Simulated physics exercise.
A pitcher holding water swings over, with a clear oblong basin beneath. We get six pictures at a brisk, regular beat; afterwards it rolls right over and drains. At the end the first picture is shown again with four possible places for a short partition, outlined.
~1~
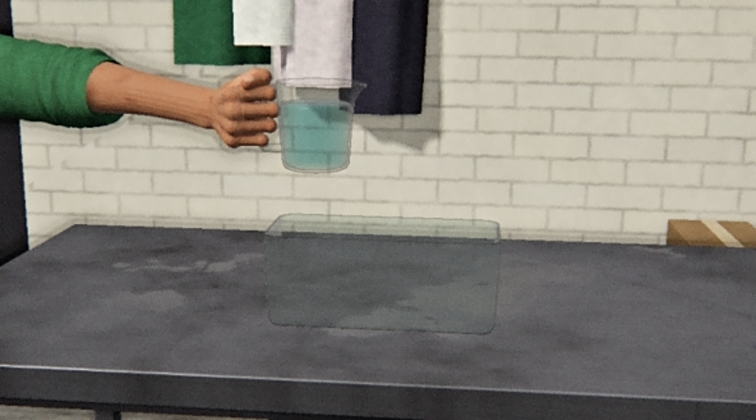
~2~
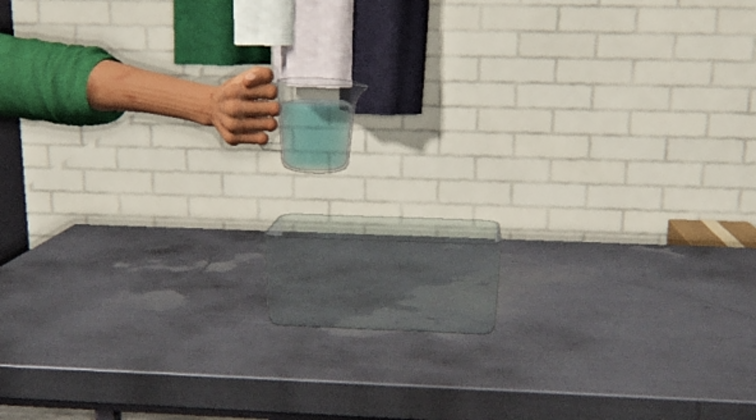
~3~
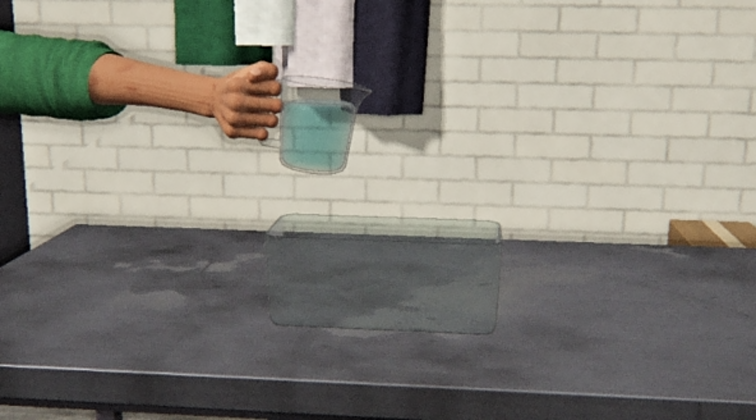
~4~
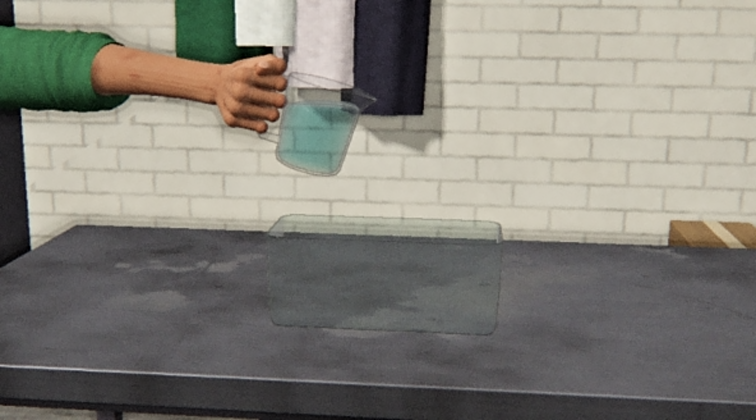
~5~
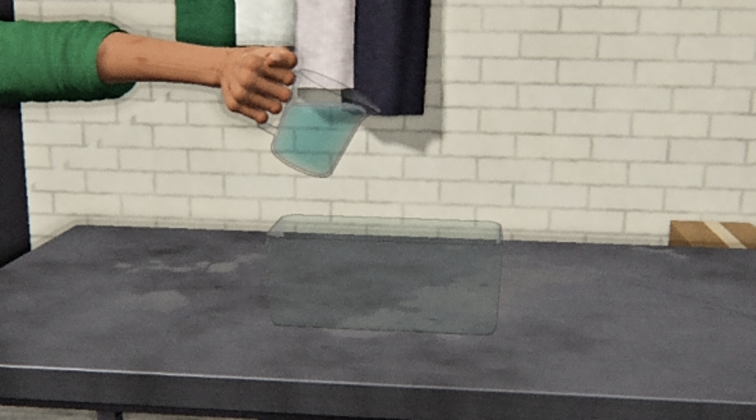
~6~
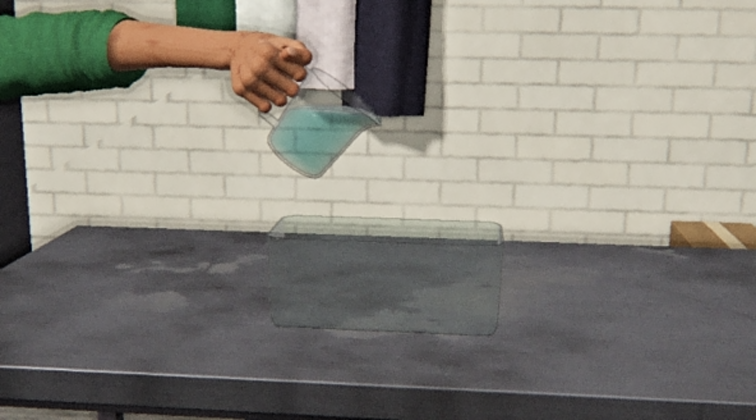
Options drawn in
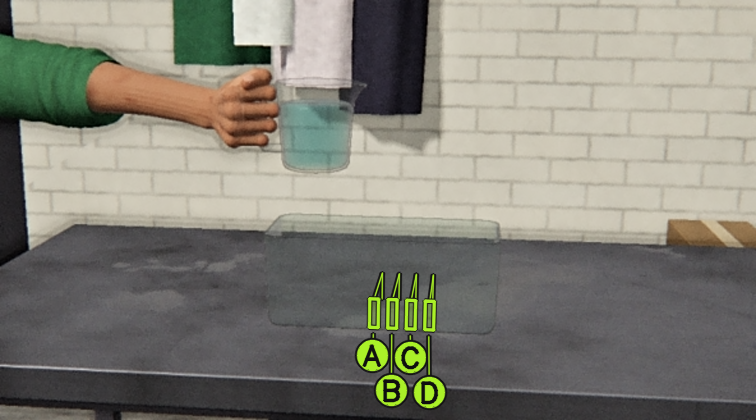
A green-sleeved arm holding a clear pitcher of blue-green water above a transparent oblong basin, gradually tilting it to the right.
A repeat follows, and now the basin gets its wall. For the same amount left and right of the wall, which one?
C.
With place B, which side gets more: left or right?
The right one.
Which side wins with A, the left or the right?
The right one.
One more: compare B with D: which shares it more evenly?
B it is.
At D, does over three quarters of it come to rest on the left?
Yes.
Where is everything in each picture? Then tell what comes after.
Upright, lip at (365, 85); basin from (268, 323) to (495, 333); nothing has left yet.
Upright, lip at (366, 86); nothing has left yet.
Tipped about 7°, lip at (370, 91); nothing has left yet.
Tipped about 15°, lip at (375, 99); nothing has left yet.
Tipped about 25°, lip at (379, 111); nothing has left yet.
Tipped about 37°, lip at (381, 125); nothing has left yet.
On the marked copy, A at (373, 333); B at (391, 334); C at (410, 335); D at (428, 336).
Choosing A, about 8 % ends left of the wall and 91 % right of it.
Choosing B, about 25 % ends left of the wall and 74 % right of it.
Choosing C, about 57 % ends left of the wall and 42 % right of it.
Choosing D, about 90 % ends left of the wall and 7 % right of it; 4 % is lost outside.
